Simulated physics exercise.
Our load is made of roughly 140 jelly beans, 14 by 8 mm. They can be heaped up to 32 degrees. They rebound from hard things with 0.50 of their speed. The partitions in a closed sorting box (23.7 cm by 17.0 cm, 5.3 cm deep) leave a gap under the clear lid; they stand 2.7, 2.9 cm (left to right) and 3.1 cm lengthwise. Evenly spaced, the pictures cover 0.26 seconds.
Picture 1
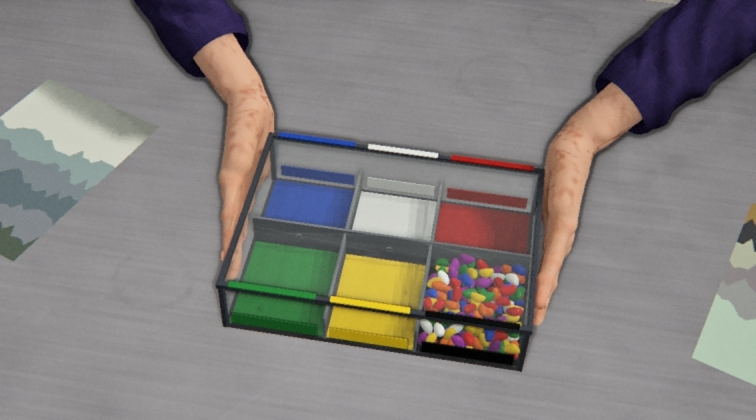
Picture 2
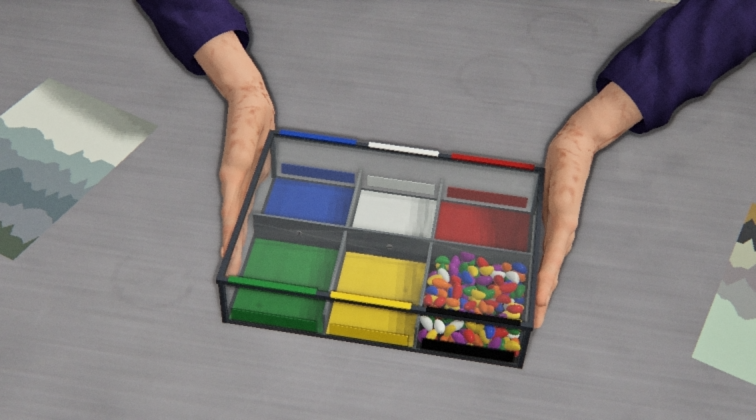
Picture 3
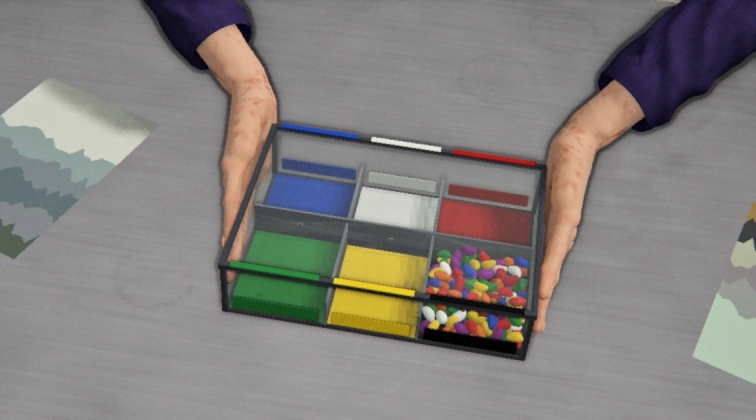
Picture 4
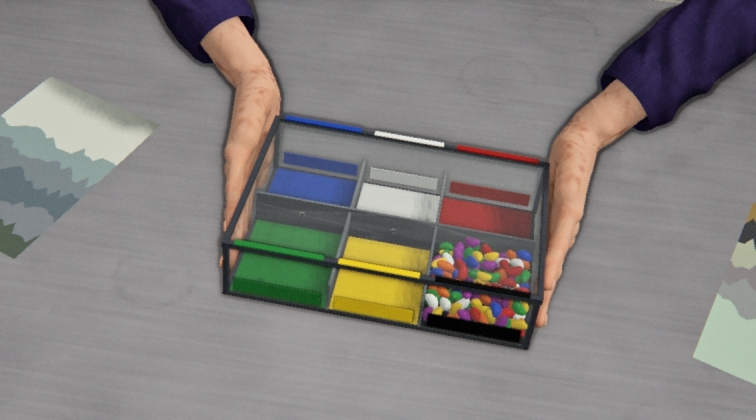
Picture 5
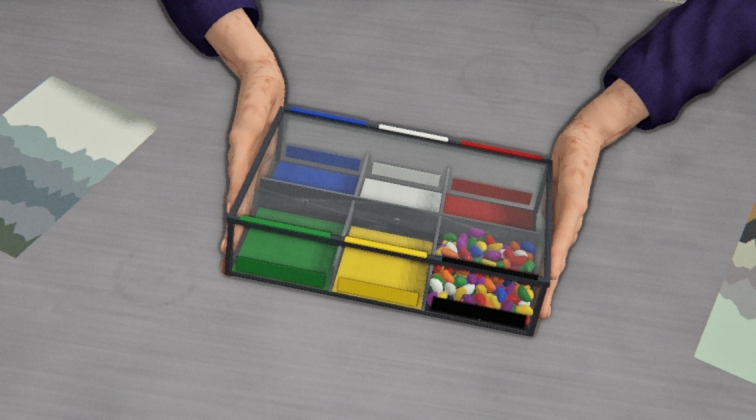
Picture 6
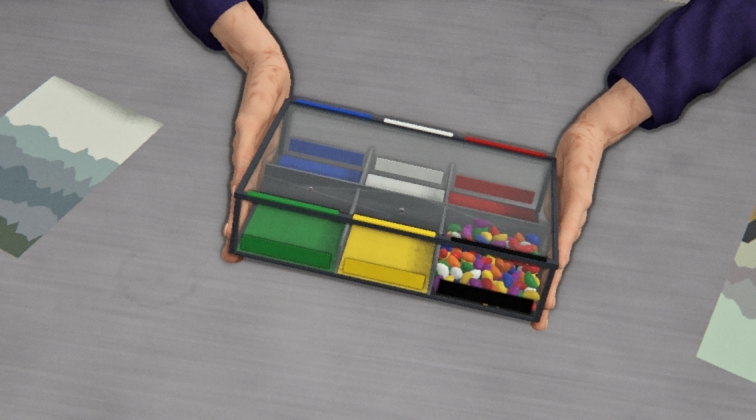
Two hands gradually tilt a clear-lidded box holding colored compartments and jelly beans on a gray surface.
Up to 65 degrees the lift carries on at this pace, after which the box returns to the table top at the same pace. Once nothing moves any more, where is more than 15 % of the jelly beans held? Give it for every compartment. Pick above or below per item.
Red compartment = above; blue compartment = below; green compartment = below; yellow compartment = below; white compartment = below; black compartment = above.
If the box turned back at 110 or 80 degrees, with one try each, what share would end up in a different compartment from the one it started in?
I'd put them near 70 and 50 percent in that order.
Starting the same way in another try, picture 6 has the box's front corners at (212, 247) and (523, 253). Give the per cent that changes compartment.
About 25 per cent.
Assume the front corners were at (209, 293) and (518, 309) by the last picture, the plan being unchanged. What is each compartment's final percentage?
Per cent at the finish: Red 0, blue 0, green 0, yellow 20, white 0, black 80.
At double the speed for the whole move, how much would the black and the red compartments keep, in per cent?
Black 65 %; red 35 %.
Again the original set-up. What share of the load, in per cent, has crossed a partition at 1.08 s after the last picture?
Roughly 25 percent of it.
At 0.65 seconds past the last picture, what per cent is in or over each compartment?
You'd find red at 10, blue at 0, green at 0, yellow at 0, white at 0 and black at 90 per cent.
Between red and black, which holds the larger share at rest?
That would be the black compartment.
Then, 0.65 s after the last picture, tilt 64 degrees; red 10 %, black 90 %.
Then, 1.08 s after the last picture, tilt 26 degrees; red 25 %, black 75 %.
Then, 1.59 s after the last picture, tilt 0 degrees; red 25 %, black 75 %.
In the end, red 25 %, blue 0 %, green 0 %, yellow 0 %, white 0 %, black 75 %.
